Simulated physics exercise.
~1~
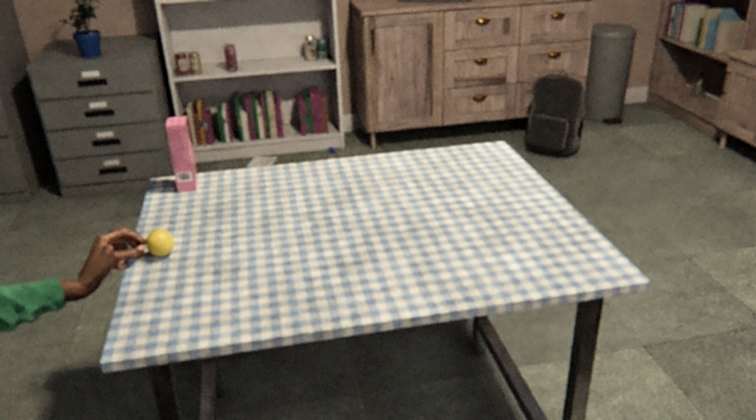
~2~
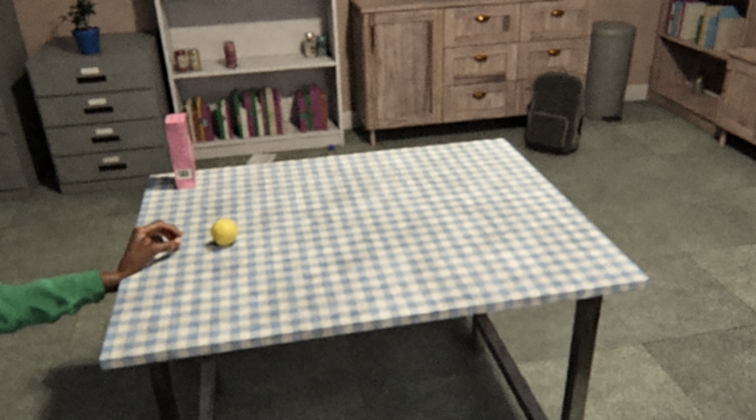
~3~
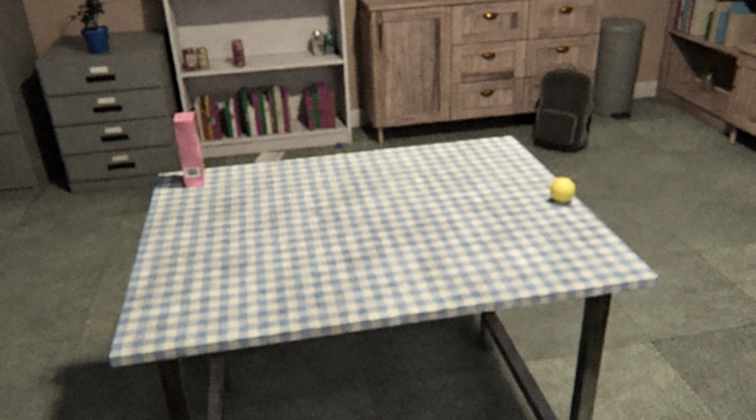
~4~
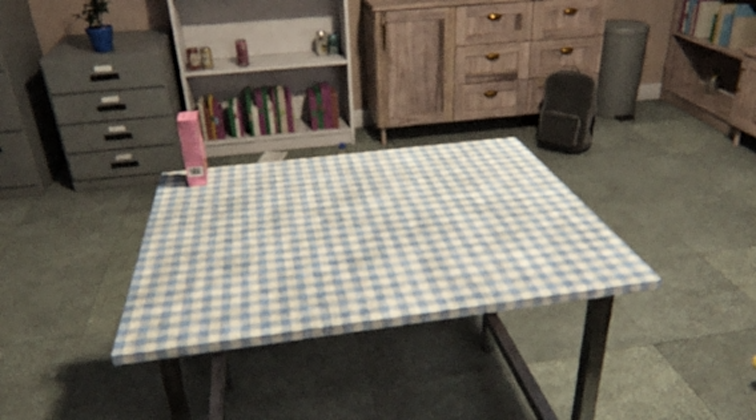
A yellow lemon rolled from left to right across a table with a blue and white checked cloth after a hand in a green sleeve let it go, passing a pink carton that stayed put, and finally went off the table.
